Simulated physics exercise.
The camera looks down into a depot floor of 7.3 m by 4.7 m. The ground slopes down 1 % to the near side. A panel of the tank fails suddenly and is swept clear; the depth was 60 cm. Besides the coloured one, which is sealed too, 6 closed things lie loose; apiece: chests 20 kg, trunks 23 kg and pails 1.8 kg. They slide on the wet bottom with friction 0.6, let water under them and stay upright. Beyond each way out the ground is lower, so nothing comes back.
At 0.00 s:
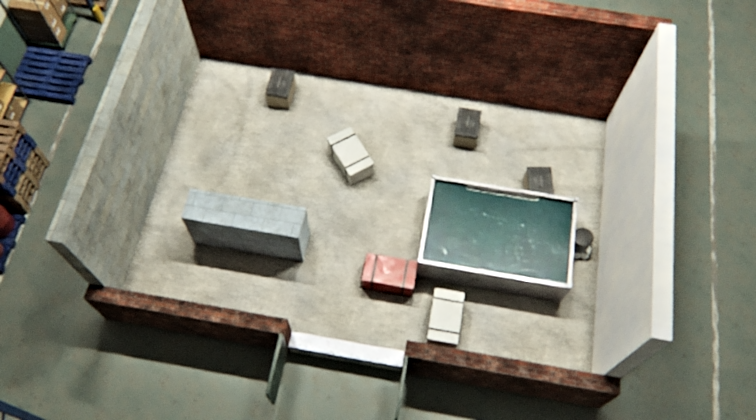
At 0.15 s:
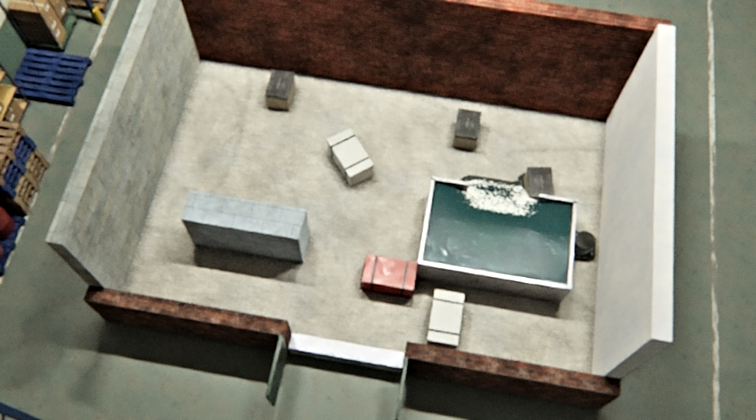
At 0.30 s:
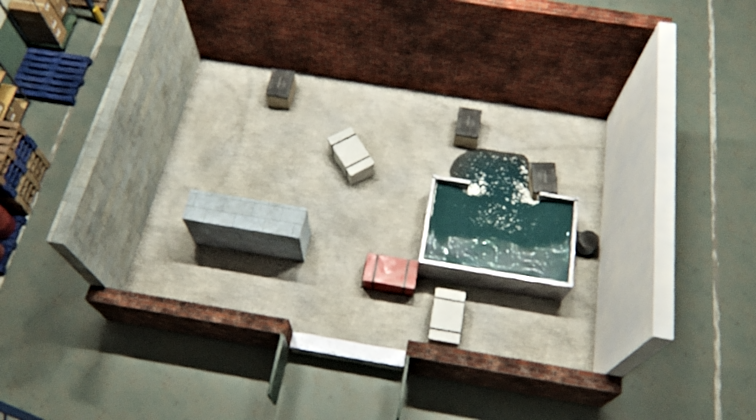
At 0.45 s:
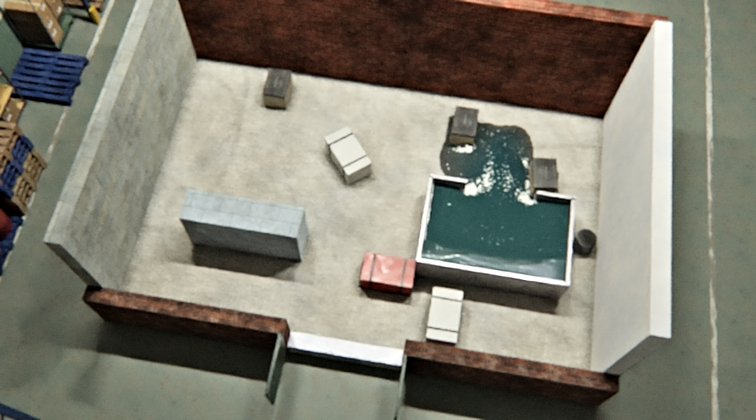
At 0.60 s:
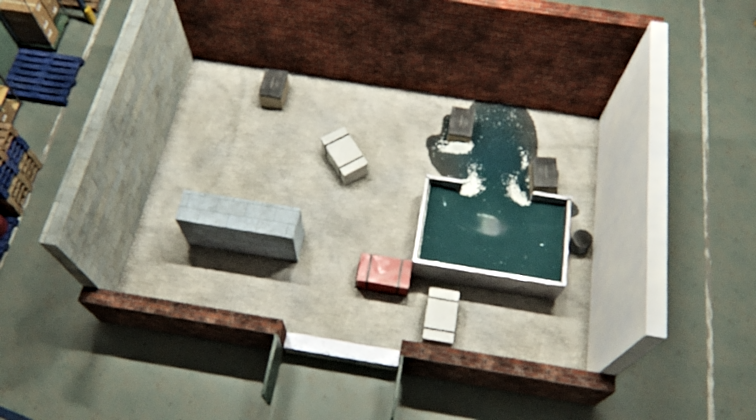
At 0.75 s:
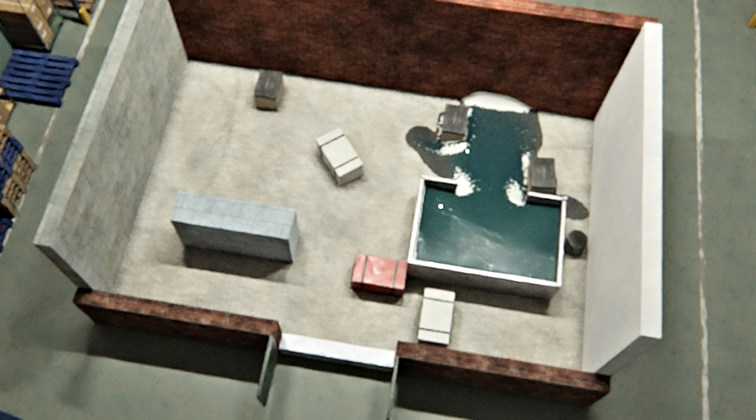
Tank of dark green water bursting open along its far side, water spreading around two dark boxes toward the brick back wall.
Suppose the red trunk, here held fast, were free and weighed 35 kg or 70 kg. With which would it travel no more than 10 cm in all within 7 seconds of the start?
Verdict: The lower weight is enough.
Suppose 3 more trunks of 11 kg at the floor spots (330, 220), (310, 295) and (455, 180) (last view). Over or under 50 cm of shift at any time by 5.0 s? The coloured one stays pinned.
In that order: Short of it, less, over.
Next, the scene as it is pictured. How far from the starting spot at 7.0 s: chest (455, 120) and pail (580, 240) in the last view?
In turn: 350 cm, 150 cm.
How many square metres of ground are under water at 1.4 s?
Roughly 9.5 m2.
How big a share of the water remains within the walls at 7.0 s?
Some 100 per cent remains.
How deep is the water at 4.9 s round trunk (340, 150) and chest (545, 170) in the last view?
About 4 and 10 cm.
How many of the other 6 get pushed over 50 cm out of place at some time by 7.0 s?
I count 5.
After 1.4 s the red trunk would be 0 cm from its start with 35 kg and 0 cm from its start with 70 kg; 0 cm of water round it then.
After 3.1 s the red trunk would be 0 cm from its start with 35 kg and 0 cm from its start with 70 kg; 0 cm of water round it then.
After 4.9 s the red trunk would be 0 cm from its start with 35 kg and 0 cm from its start with 70 kg; 1 cm of water round it then.
After 7.0 s the red trunk would be 0 cm from its start with 35 kg and 0 cm from its start with 70 kg; 5 cm of water round it then.
